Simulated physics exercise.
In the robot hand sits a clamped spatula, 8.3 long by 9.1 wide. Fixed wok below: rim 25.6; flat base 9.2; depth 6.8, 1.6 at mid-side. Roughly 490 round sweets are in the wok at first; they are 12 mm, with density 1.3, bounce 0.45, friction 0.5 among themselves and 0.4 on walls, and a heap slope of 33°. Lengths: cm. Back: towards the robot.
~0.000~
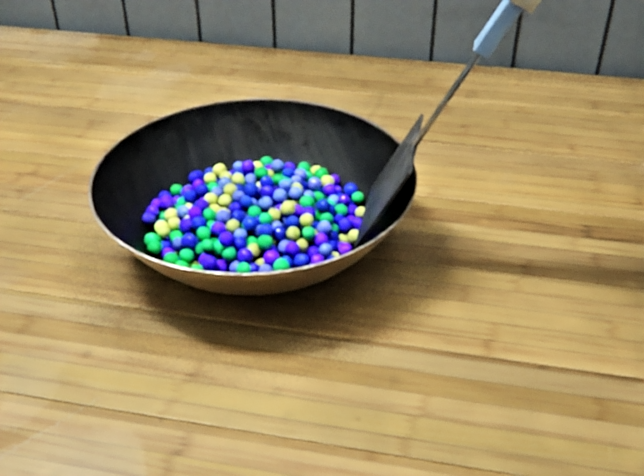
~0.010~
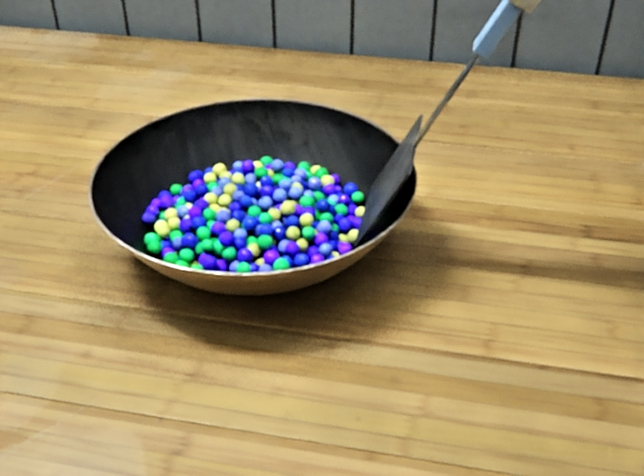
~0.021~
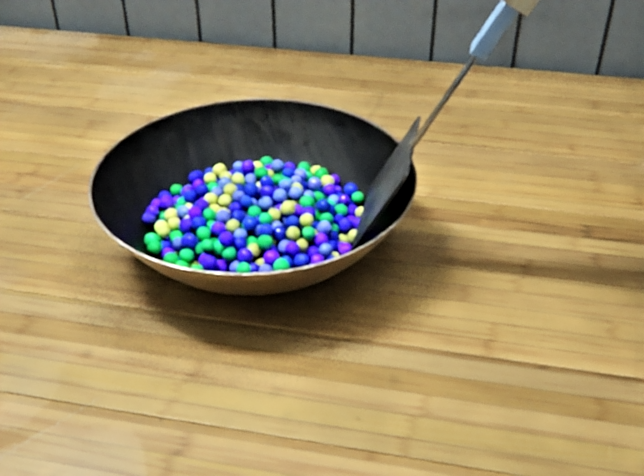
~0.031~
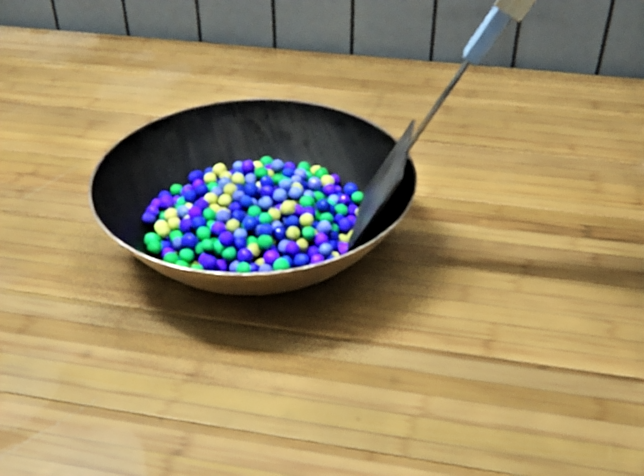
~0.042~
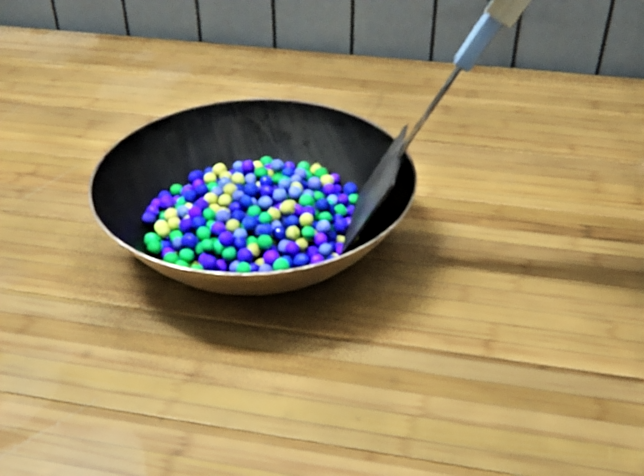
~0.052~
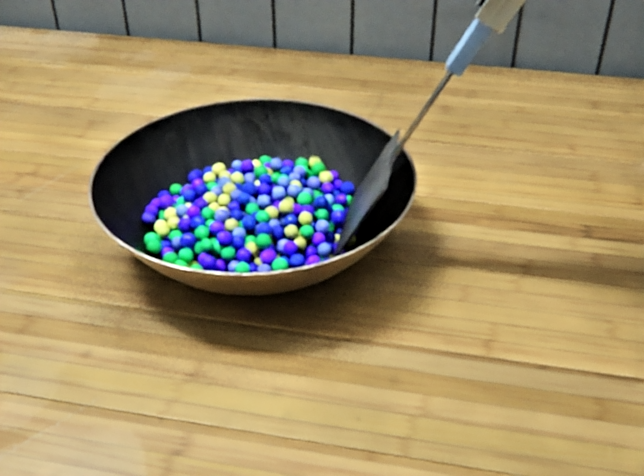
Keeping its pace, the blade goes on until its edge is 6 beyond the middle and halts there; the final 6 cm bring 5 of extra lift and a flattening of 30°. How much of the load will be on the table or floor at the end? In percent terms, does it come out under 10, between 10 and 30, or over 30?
It comes out under 10 %.
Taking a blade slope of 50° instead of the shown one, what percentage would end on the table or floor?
Then roughly 0 percent.
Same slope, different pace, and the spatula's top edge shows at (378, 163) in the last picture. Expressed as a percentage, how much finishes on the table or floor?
Expect about 20 per cent there.
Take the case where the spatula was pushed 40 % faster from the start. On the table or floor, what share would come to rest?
Then around 15 percent would finish on the table or floor.
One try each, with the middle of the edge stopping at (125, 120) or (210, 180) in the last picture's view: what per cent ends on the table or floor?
Respectively about 40 and 0 percent end on the table or floor.
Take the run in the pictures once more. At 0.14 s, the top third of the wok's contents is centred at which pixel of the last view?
Centre estimated at around (212, 199).
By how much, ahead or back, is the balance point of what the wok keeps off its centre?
Offset forward: Around 4.0 cm.
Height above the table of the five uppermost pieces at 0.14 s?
Height: Approx. 6 cm.
After 0.14 s, sloping 63°, highest piece 9 above the table; 491 in the wok.
After 0.23 s, sloping 51°, highest piece 7 above the table; 491 in the wok.
After 0.48 s, sloping 33°, highest piece 8 above the table; 474 in the wok, 7 on the table or floor, 10 on the blade or in flight.
After 1.53 s, sloping 33°, highest piece 7 above the table; 473 in the wok, 18 on the table or floor.
In the end, 473 in the wok, 18 on the table or floor. That is 4 % on the table or floor.
